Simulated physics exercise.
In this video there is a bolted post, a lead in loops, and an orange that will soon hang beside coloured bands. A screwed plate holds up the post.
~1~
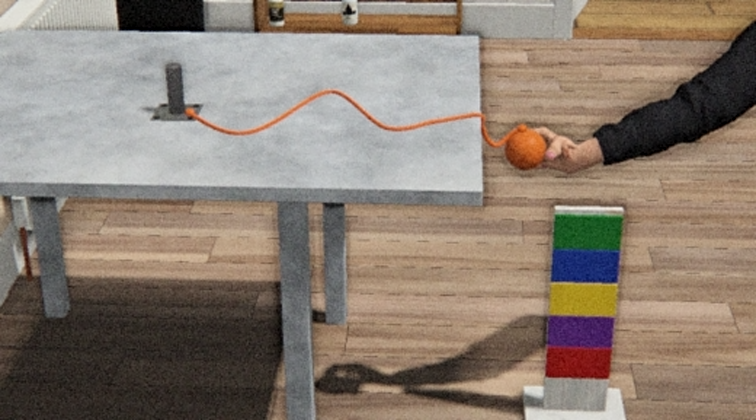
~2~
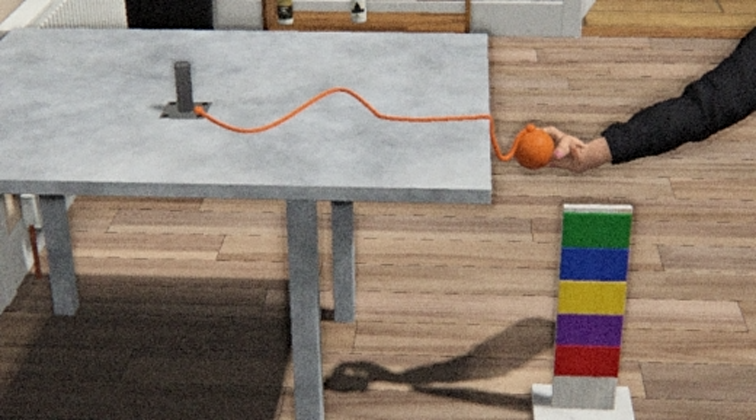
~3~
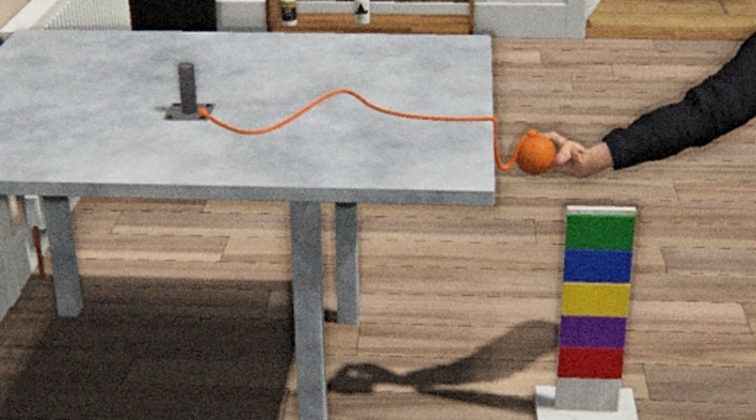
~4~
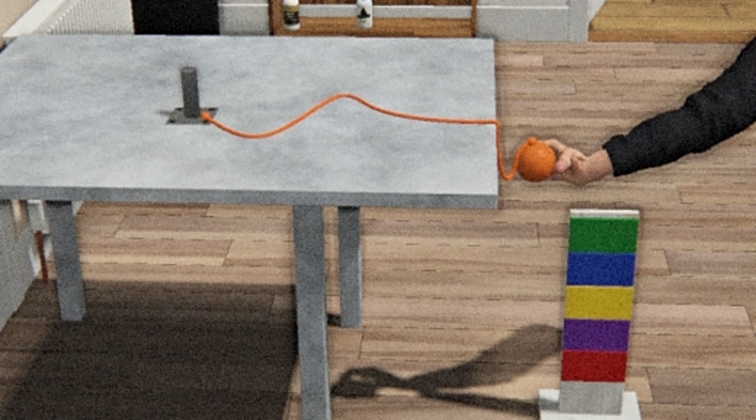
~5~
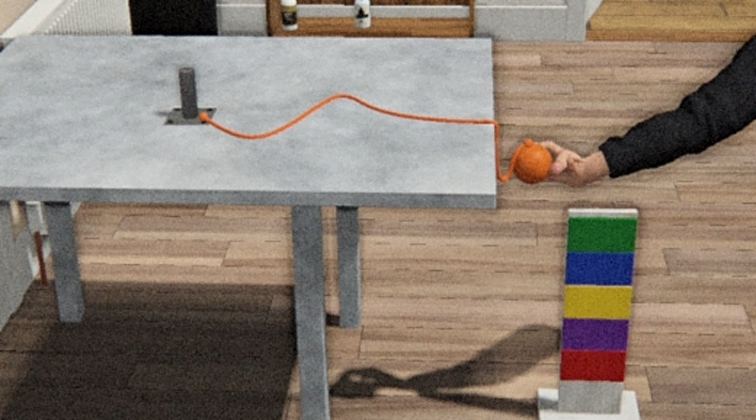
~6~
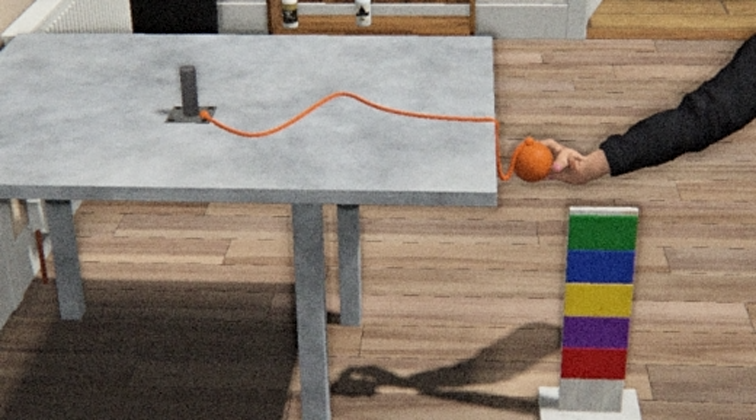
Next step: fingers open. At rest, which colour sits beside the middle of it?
Its centre is beside purple.
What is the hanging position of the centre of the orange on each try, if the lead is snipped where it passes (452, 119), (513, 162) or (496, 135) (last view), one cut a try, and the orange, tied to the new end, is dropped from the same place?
First (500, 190), then (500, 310), then (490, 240).
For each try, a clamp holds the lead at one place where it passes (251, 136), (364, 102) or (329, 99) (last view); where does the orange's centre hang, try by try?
For the three tries you'd see (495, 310), (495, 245) and (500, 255).
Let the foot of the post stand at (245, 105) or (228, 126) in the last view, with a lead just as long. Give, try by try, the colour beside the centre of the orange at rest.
For the first it would be red, for the second red.
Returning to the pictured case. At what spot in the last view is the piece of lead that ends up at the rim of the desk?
It's the one at (392, 111).
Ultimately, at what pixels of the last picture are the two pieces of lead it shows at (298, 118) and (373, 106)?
Roughly at (346, 111), and the other roughly at (470, 108).
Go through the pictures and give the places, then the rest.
In the first picture, orange (525, 150); green (588, 234); blue (586, 268); yellow (583, 300); purple (581, 333); red (578, 364).
In the second picture, orange (534, 149); lead through (222, 125) (292, 115) (345, 91) (392, 119) (486, 120).
In the third picture, orange (535, 154).
In the fourth picture, orange (535, 162); lead through (228, 130) (299, 120) (351, 97) (418, 119) (497, 141).
In the fifth picture, orange (531, 164).
In the sixth picture, orange (532, 162); lead through (227, 129) (298, 118) (350, 96) (420, 116) (496, 142).
Early on, orange near (516, 326); level with purple.
Midway, orange near (462, 314); level with purple.
Near the end, orange near (503, 322); level with purple.
Finally, orange near (485, 322); level with purple. Its middle rests at the purple band.
